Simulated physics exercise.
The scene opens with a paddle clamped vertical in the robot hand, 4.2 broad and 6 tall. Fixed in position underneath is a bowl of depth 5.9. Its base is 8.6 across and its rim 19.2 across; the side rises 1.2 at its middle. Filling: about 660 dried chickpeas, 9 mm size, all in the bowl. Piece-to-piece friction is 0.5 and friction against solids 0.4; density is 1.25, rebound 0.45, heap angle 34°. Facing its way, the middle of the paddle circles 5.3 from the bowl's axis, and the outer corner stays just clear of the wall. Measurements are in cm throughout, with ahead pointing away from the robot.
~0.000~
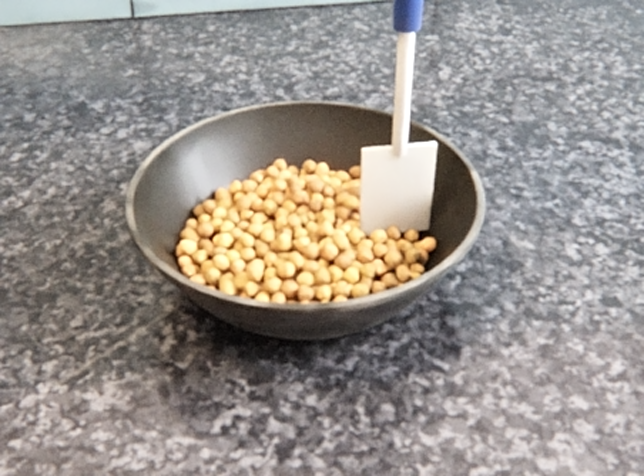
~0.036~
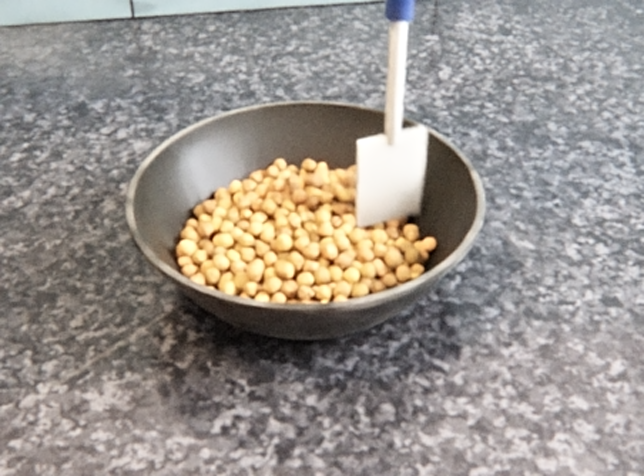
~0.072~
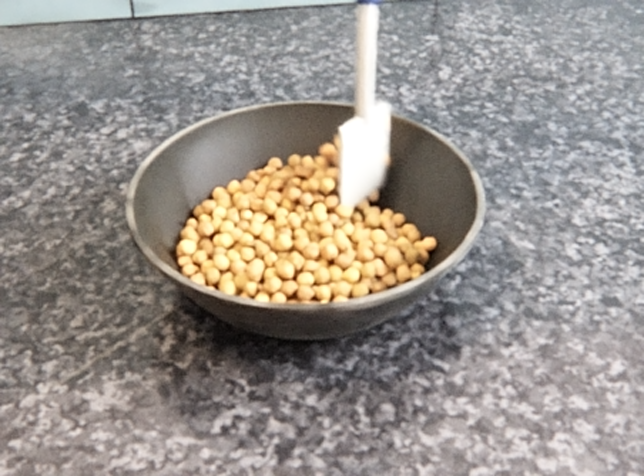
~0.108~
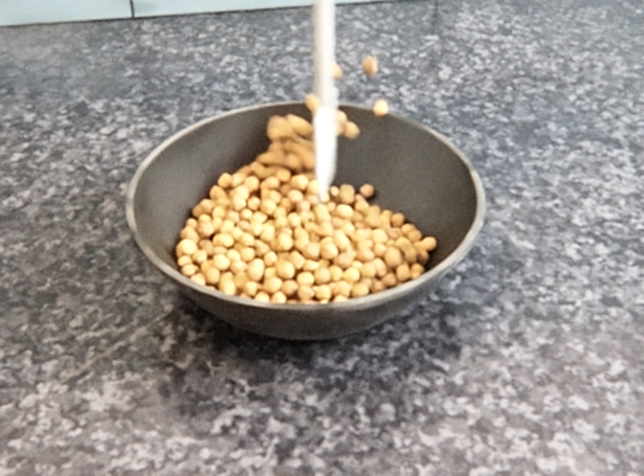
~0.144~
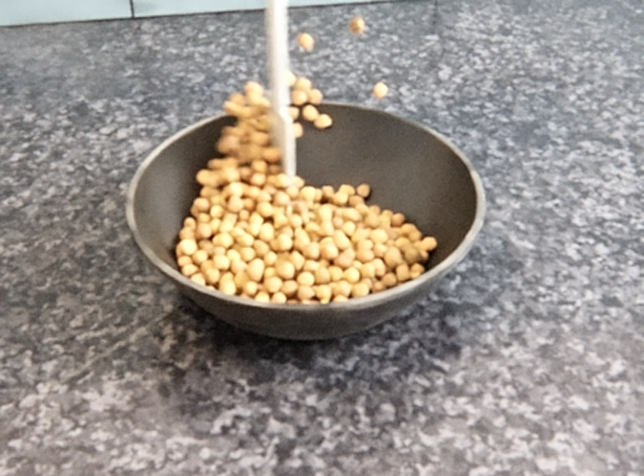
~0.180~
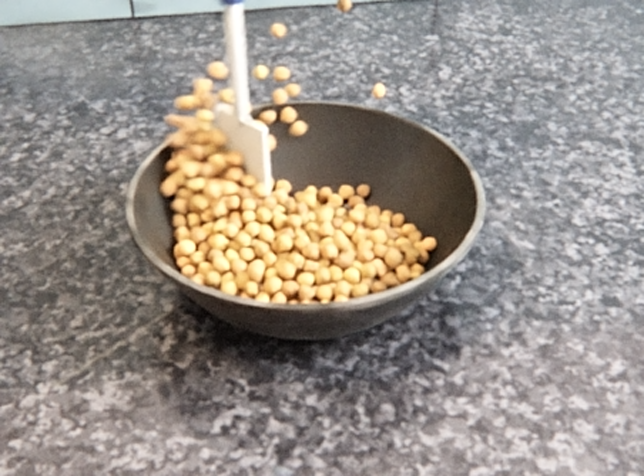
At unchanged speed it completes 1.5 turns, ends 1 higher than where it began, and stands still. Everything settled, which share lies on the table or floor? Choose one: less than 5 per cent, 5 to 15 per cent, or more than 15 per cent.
The share is more than 15 per cent.
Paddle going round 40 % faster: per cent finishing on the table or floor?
30 %.
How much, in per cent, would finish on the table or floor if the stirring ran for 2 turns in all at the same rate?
Roughly 25 per cent would end up there.
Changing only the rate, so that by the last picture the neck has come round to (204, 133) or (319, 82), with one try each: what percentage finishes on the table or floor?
Near 30 per cent for the first, near 5 per cent for the second.
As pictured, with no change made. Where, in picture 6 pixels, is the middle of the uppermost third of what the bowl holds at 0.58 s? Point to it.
Estimated centre: (299, 209).
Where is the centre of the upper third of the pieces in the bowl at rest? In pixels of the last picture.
Looks like roughly (291, 242) to me.
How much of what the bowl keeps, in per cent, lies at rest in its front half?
I'd say around 50 per cent.
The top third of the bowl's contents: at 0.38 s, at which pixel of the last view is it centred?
(365, 272), roughly.
After 0.38 s, 286° round, highest piece 10 above the table; 579 in the bowl, 49 on the table or floor, 36 in flight or on the tool.
After 0.58 s, 85° round, highest piece 8 above the table; 535 in the bowl, 122 on the table or floor, 7 in flight or on the tool.
After 0.88 s, 180° round, highest piece 4 above the table; 525 in the bowl, 139 on the table or floor.
After 1.58 s, 180° round, highest piece 4 above the table; 525 in the bowl, 139 on the table or floor.
In the end, 525 in the bowl, 139 on the table or floor. That is 21 % on the table or floor.
